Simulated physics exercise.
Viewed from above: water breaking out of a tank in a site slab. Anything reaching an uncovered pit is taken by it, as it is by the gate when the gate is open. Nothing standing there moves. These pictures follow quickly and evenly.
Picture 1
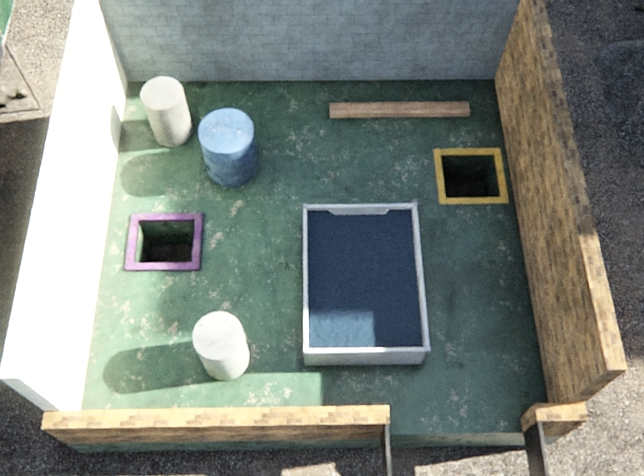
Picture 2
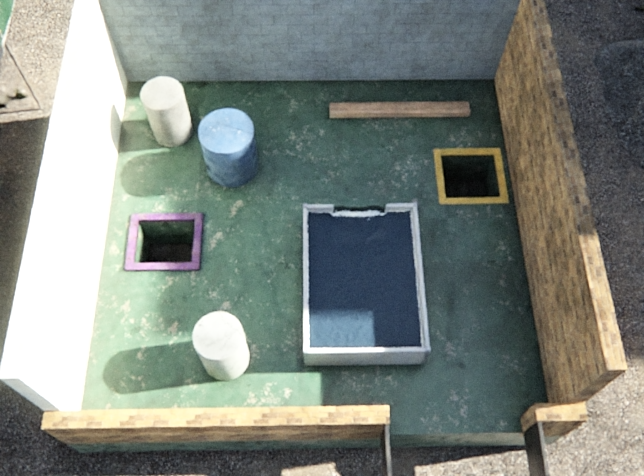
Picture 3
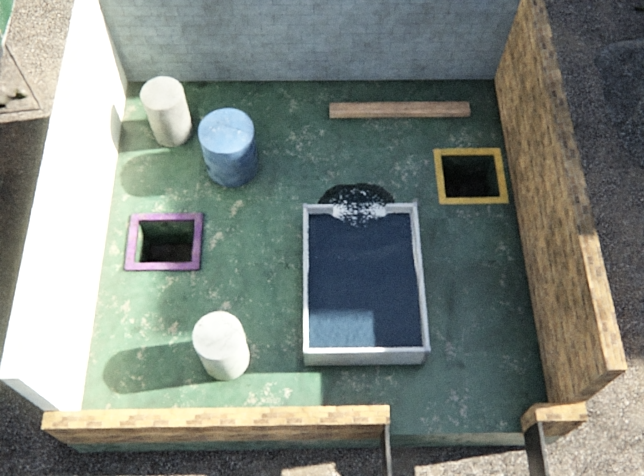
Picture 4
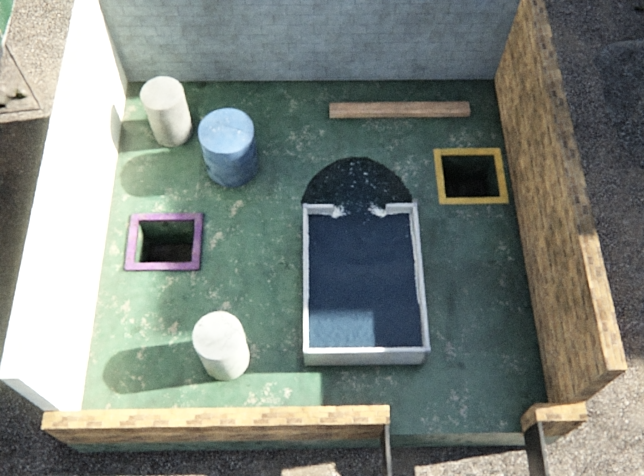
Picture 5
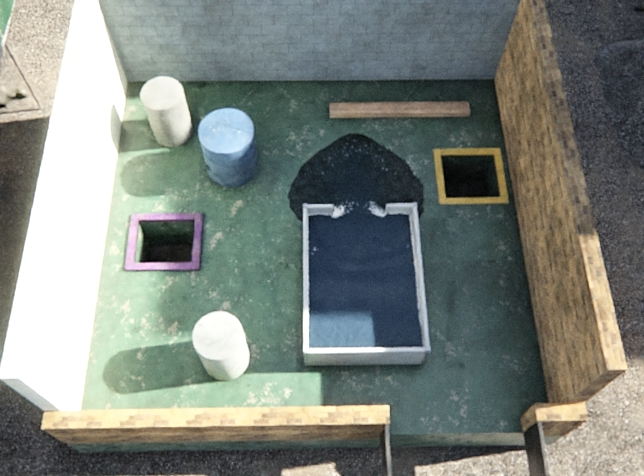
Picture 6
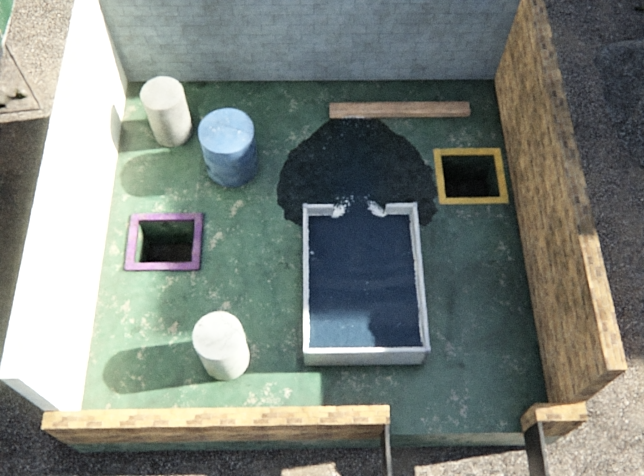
On a walled green slab seen from above, water breaks through a tank's far side and spreads outward in a dark, widening pool.
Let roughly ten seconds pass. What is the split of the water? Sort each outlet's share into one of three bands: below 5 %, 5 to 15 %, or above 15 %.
Shares: The gate gets below 5 %; the yellow pit gets above 15 %; the purple pit gets below 5 %.
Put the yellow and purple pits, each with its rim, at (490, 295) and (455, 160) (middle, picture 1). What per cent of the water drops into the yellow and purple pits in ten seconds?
Percentages by pit: Yellow at 6, purple at 10.
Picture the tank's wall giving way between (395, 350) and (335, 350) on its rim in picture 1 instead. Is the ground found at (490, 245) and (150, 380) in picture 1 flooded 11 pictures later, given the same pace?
Unsoaked, then soaked.
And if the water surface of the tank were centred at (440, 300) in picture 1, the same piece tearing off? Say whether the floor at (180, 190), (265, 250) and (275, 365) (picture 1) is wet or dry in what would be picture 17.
So, first one stays dry, second one stays dry, third one stays dry.
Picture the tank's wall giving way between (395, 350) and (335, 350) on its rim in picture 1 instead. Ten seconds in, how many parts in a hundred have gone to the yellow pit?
In percent, yellow takes 2.
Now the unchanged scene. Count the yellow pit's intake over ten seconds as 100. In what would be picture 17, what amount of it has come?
Share at that point: Roughly 5 %.
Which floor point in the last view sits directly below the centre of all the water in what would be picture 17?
I'd say around (357, 225).
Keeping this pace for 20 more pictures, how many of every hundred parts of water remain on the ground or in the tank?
I'd say roughly 98 percent.
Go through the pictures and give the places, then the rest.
The first picture shows the water tank at (363, 276) is whole and still.
In the second picture, the front is at a hidden place, out from the gap on the water tank's far side.
In the third picture, water pours out on the water tank's far side and has run to (337, 191).
In the fourth picture, the front is at (363, 161), out from the gap on the water tank's far side.
In the fifth picture, the front is at (362, 139), out from the gap on the water tank's far side.
In the sixth picture, the front is at (371, 120), out from the gap on the water tank's far side.
A moment on, water covers 25 % of the floor; the gate 0 %, the yellow pit 0 %, the purple pit 0 %.
Next, water covers 30 % of the floor; the gate 0 %, the yellow pit 1 %, the purple pit 0 %.
Then, water covers 35 % of the floor; the gate 0 %, the yellow pit 3 %, the purple pit 0 %.
Later, water covers 50 % of the floor; the gate 0 %, the yellow pit 10 %, the purple pit 0 %.
In the end, water covers 60 % of the floor; the gate 0 %, the yellow pit 21 %, the purple pit 2 %.
